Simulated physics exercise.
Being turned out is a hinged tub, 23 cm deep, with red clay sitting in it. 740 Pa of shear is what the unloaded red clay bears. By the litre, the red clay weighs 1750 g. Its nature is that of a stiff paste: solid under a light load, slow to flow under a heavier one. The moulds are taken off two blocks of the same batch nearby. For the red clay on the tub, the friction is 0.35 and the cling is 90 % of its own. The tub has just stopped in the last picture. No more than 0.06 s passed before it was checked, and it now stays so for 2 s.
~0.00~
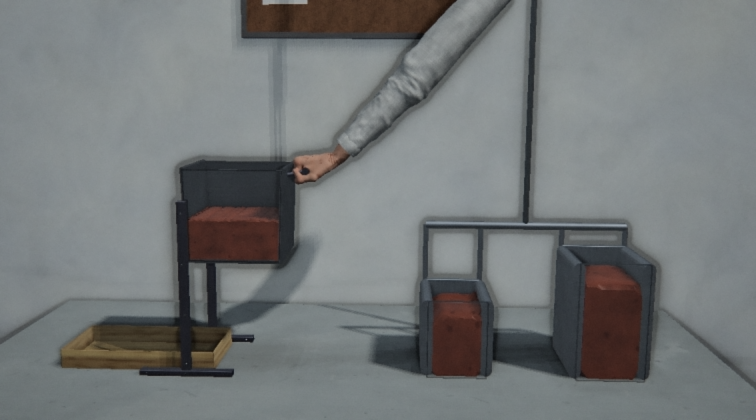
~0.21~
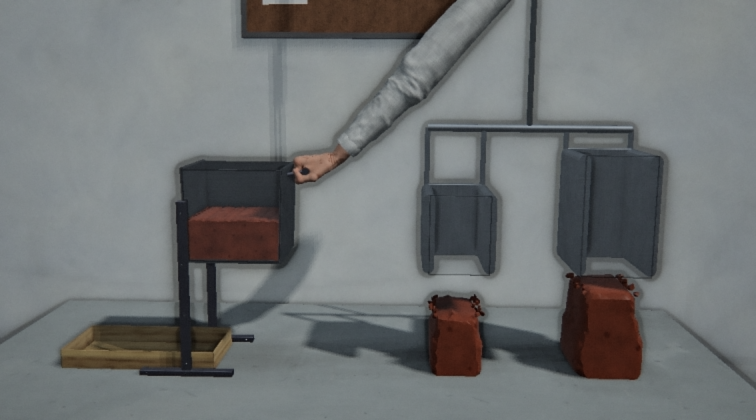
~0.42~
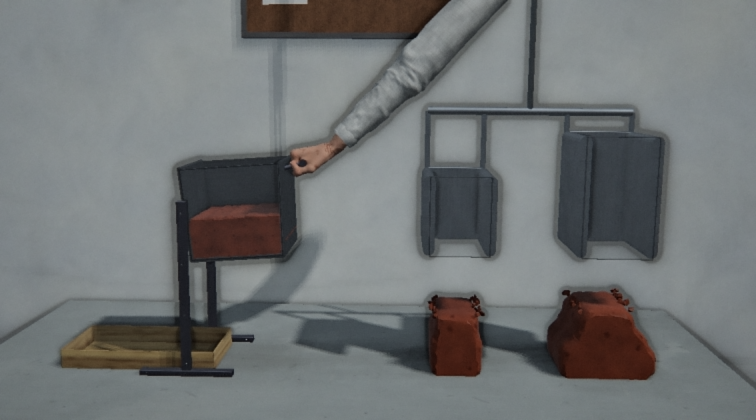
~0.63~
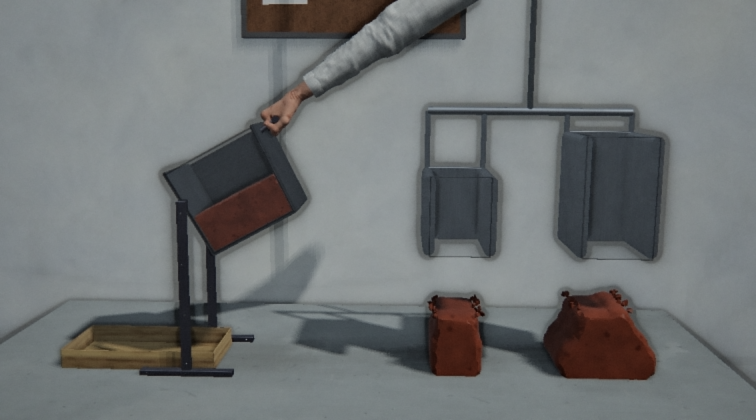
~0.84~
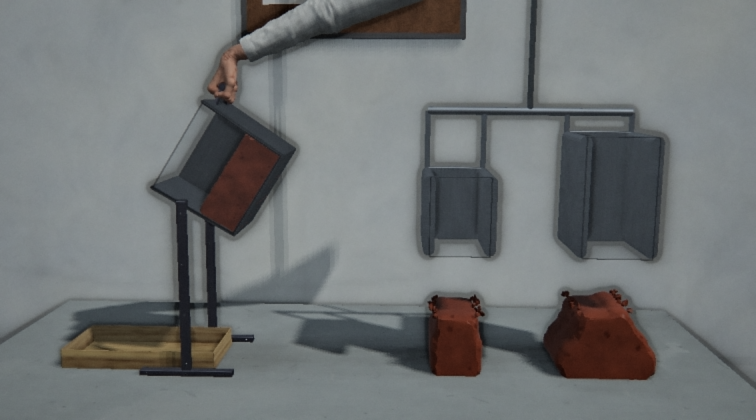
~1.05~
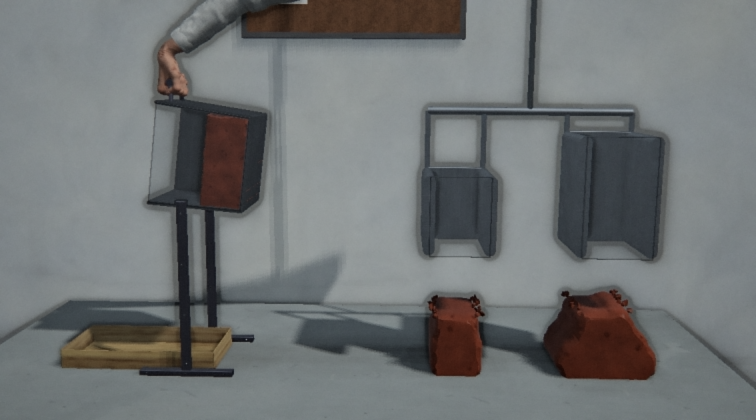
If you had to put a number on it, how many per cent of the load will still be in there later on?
My estimate is close to 100 per cent.
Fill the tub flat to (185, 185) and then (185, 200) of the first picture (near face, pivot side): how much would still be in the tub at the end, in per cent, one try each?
About 70 % and then about 100 %.
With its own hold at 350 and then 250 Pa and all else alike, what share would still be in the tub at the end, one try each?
Respectively, close to 95 % and close to 85 %.
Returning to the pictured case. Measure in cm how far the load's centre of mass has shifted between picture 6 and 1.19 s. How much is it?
About 2 cm.
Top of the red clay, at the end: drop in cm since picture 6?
The top ends up some 6 cm below its level in the last picture.
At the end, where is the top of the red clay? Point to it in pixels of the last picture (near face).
I'd say it peaks at roughly (190, 138) in the last picture.
After 1.19 s, the tub is at 83 degrees and holds 100 %.
After 1.36 s, the tub is at 83 degrees and holds 100 %.
After 1.53 s, the tub is at 83 degrees and holds 100 %.
After 1.70 s, the tub is at 83 degrees and holds 100 %.
After 3.05 s, at the end, the tub is at 83 degrees and holds 100 %.
